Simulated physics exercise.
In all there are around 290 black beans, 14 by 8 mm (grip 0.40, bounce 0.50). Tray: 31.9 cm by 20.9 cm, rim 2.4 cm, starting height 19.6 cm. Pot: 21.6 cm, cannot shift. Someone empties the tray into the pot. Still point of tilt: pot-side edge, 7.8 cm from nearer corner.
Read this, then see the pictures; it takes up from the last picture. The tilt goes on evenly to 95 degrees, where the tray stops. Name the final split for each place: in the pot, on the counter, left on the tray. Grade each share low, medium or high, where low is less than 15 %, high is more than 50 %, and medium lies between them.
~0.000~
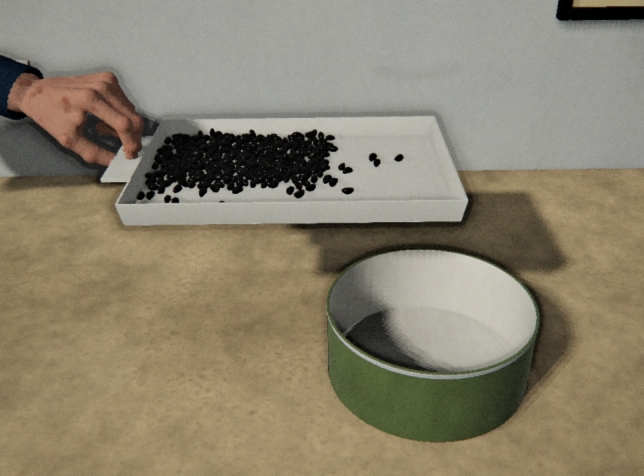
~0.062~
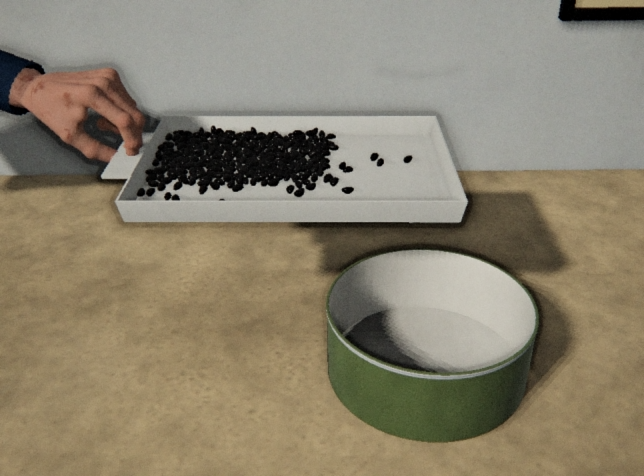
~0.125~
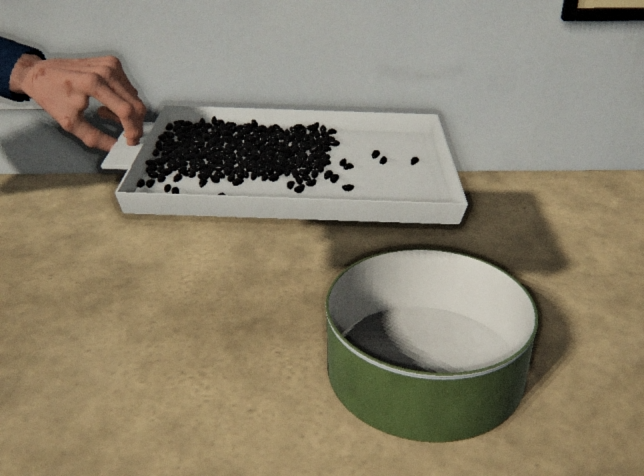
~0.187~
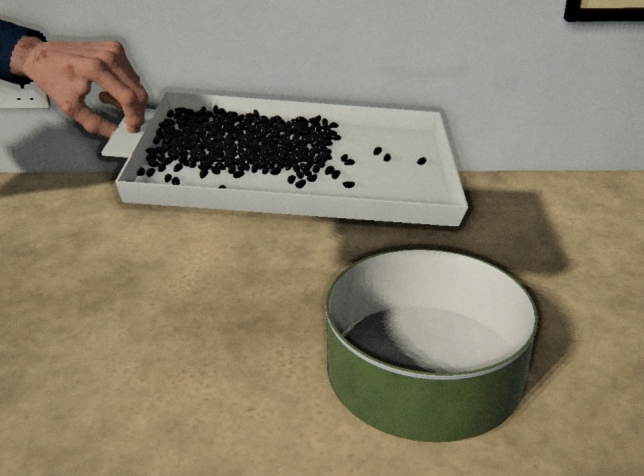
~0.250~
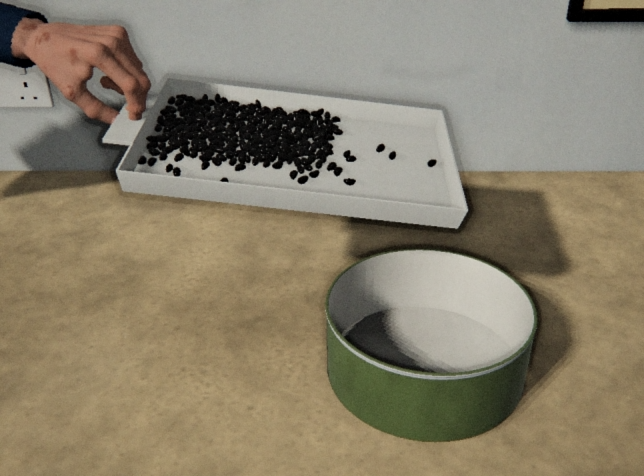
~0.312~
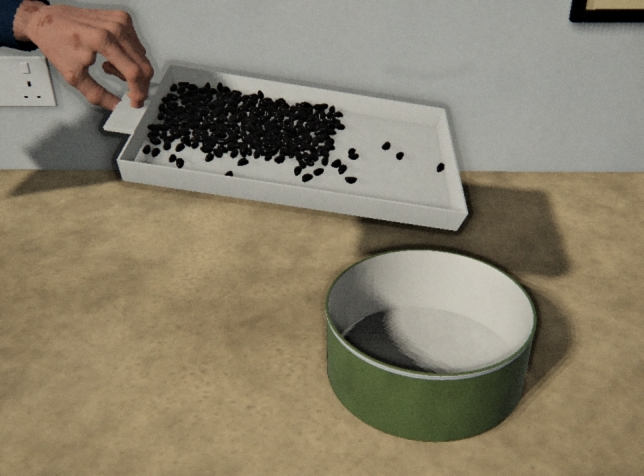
Shares - pot: High, counter: Low, tray: Low.
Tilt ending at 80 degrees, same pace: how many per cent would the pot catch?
Roughly 90 %.
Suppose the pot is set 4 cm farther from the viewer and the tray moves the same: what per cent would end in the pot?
Then roughly 95 percent would land in it.
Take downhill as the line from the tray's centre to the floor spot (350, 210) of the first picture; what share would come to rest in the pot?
Estimate: Some 100 per cent.
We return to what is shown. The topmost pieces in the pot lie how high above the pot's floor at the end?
Roughly 2.5 cm.
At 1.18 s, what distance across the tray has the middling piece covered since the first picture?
Displacement on the tray: Roughly 21 cm.
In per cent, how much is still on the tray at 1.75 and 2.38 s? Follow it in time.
In turn: 65, 5.
After 1.18 s, tilt 50 degrees; the tray holds 95 %, the pot 0 %.
Then, at 1.75 s, tilt 76 degrees; the tray holds 65 %, the pot 30 %.
After 2.38 s, tilt 95 degrees; the tray holds 5 %, the pot 95 %.
By 3.1 s all is still; pot 95 %, counter 0 %, tray 0 %.
